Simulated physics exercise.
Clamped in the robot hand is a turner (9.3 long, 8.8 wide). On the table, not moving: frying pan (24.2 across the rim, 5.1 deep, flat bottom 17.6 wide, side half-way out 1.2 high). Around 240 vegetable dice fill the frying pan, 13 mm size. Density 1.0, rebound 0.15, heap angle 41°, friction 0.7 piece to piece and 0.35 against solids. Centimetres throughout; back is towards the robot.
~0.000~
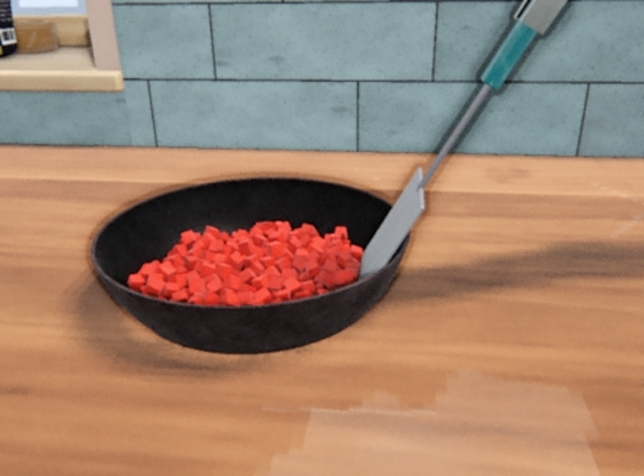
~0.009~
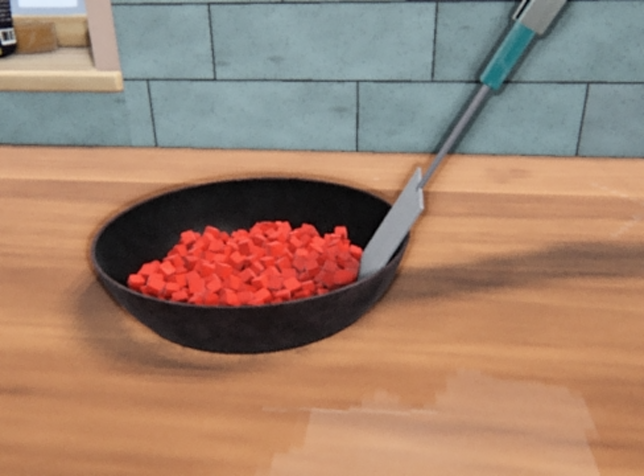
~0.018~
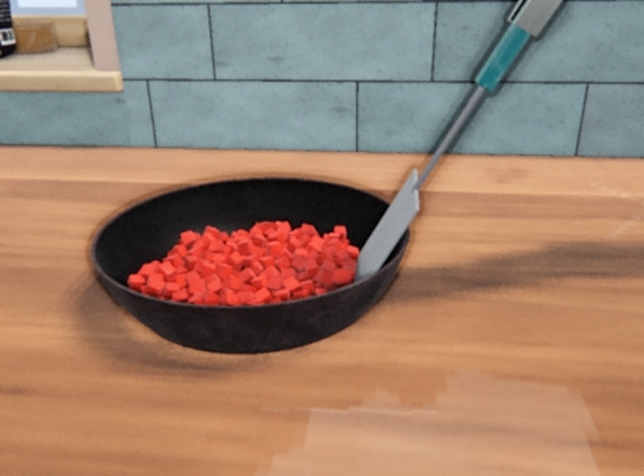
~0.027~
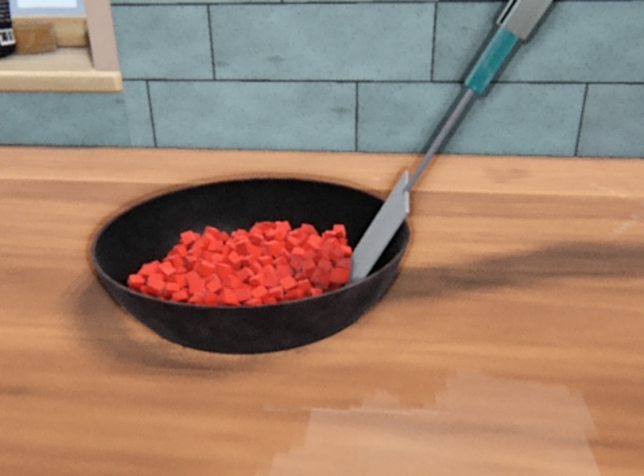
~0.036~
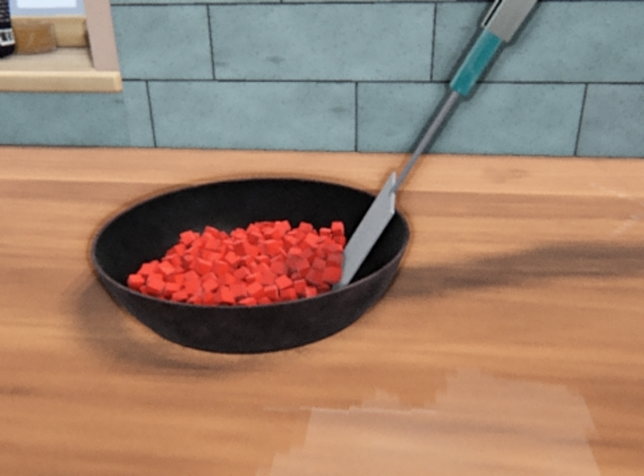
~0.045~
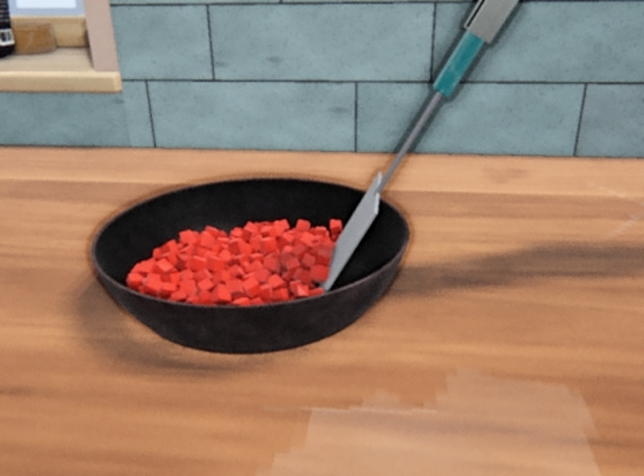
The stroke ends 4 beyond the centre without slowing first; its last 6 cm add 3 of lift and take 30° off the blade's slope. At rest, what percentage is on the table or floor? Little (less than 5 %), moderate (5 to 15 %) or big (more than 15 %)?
A moderate share, 5 to 15 %, ends on the table or floor.
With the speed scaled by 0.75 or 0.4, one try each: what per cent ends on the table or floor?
Some 5 and 0 per cent.
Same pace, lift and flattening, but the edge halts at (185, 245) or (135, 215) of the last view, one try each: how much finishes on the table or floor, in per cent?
Some 10 and 40 per cent.
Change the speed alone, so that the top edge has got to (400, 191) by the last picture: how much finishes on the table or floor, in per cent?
About 0 per cent.
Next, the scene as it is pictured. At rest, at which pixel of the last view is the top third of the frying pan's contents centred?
Near (152, 242).
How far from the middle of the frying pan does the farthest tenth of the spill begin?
Some 30 cm.
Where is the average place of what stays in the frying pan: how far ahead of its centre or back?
Roughly 5.5 cm ahead.
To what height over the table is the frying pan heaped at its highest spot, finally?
About 6.5 cm.
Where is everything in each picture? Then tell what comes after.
In the first picture, turner top edge at (422, 186), sloping 61°; upper third of the load around (254, 261), from x 135 to 355, top at y 230; 242 in the frying pan.
In the second picture, turner top edge at (421, 186), sloping 61°; upper third of the load around (254, 261), from x 135 to 355, top at y 230.
In the third picture, turner top edge at (417, 187), sloping 61°; upper third of the load around (255, 262), from x 135 to 350, top at y 230.
In the fourth picture, turner top edge at (407, 189), sloping 61°; upper third of the load around (256, 264), from x 135 to 345, top at y 230.
In the fifth picture, turner top edge at (394, 191), sloping 61°; upper third of the load around (255, 263), from x 135 to 340, top at y 230.
In the sixth picture, turner top edge at (379, 191), sloping 61°; upper third of the load around (252, 261), from x 135 to 335, top at y 225; 242 in the frying pan.
By 0.07 s, sloping 60°, highest piece 5 above the table; 242 in the frying pan.
By 0.09 s, sloping 50°, highest piece 8 above the table; 242 in the frying pan.
By 0.30 s, sloping 31°, highest piece 13 above the table; 225 in the frying pan, 15 on the table or floor, 2 on the blade or in flight.
By 1.35 s, sloping 31°, highest piece 6 above the table; 225 in the frying pan, 17 on the table or floor.
Final count, 225 in the frying pan, 17 on the table or floor. That is 7 % on the table or floor.
